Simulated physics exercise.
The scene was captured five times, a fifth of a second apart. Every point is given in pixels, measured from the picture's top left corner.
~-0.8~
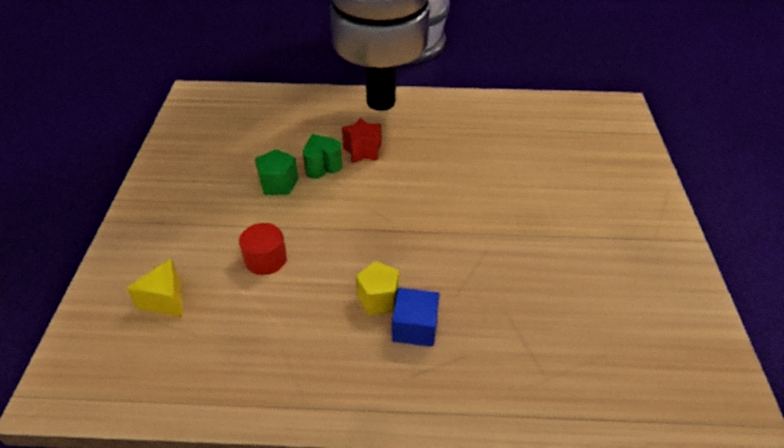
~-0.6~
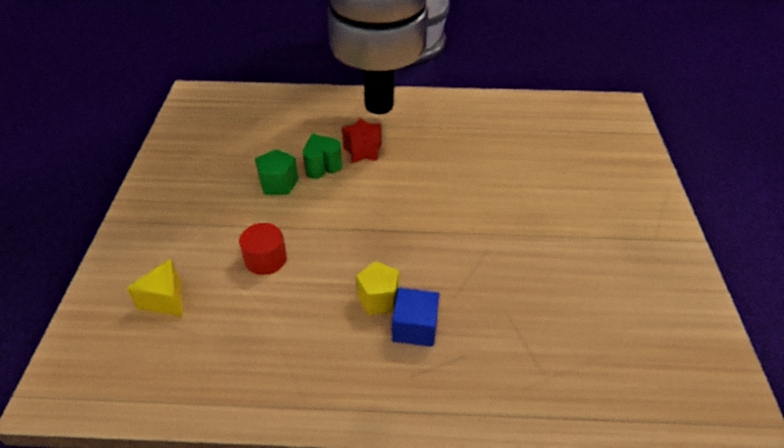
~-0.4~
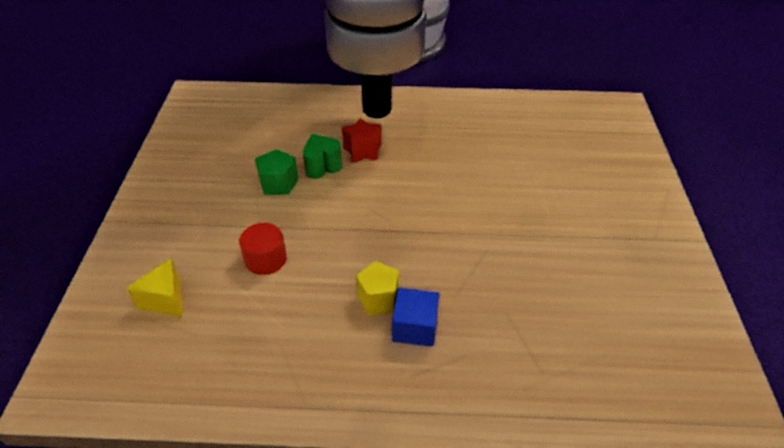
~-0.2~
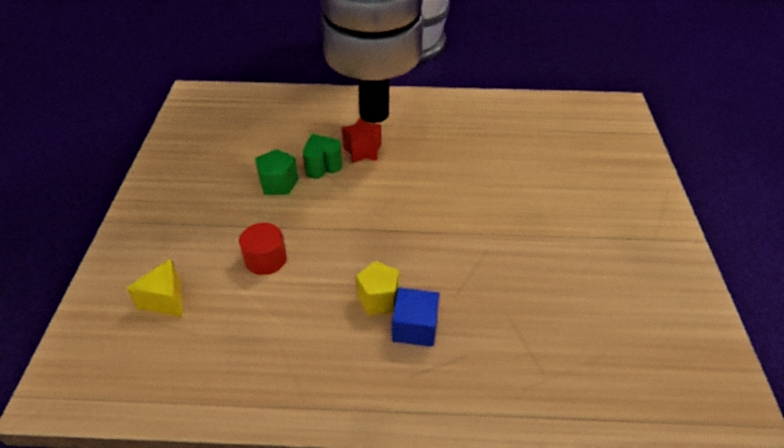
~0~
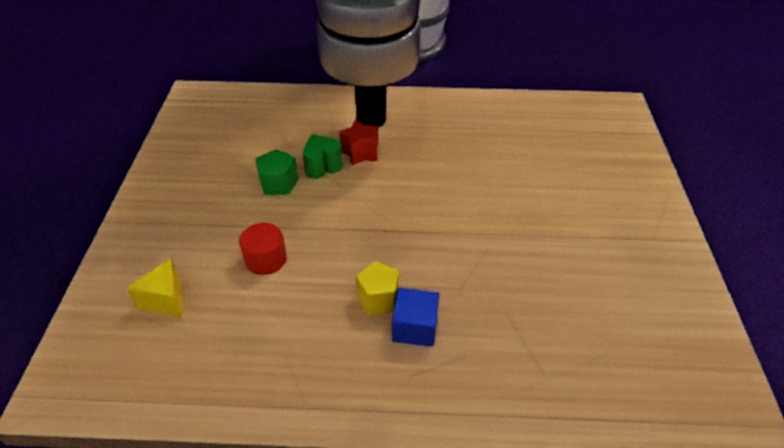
At the start, a dark-tipped tool hangs at the back edge of a wooden board scattered with red, green, yellow and blue blocks. The tool moves slightly forward and left until it meets the red star, which shifts very slightly, while the other blocks stay still.
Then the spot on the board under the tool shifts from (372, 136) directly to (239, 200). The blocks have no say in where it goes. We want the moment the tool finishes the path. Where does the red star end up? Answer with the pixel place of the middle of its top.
The middle of its upper face will lie at (340, 154).
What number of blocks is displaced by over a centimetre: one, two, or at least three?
Going by the path, three or more blocks will move.
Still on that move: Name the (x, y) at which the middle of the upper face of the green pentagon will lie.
The centre of its top will be at (198, 191).
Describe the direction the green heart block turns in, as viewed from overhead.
Counter-clockwise, from overhead.
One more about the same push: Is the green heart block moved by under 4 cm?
No
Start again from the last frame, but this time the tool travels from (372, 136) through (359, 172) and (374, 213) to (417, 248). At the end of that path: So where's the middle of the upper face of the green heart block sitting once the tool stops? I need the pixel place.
Located at (309, 158).
The first path, step by step. One third of the way, tool (330, 142); green pentagon (268, 163); green heart block (310, 161), turned 45° clockwise; red star (343, 152), turned 50° anticlockwise.
Two thirds of the way, tool (285, 163); green pentagon (252, 170), turned 15° clockwise; green heart block (295, 177), turned 25° anticlockwise; red star (340, 154), turned 75° anticlockwise.
At the end, tool (235, 185); red disc still; green pentagon (198, 191), turned 30° clockwise; green heart block (291, 179), turned 45° anticlockwise; red star (340, 154), turned 75° anticlockwise.
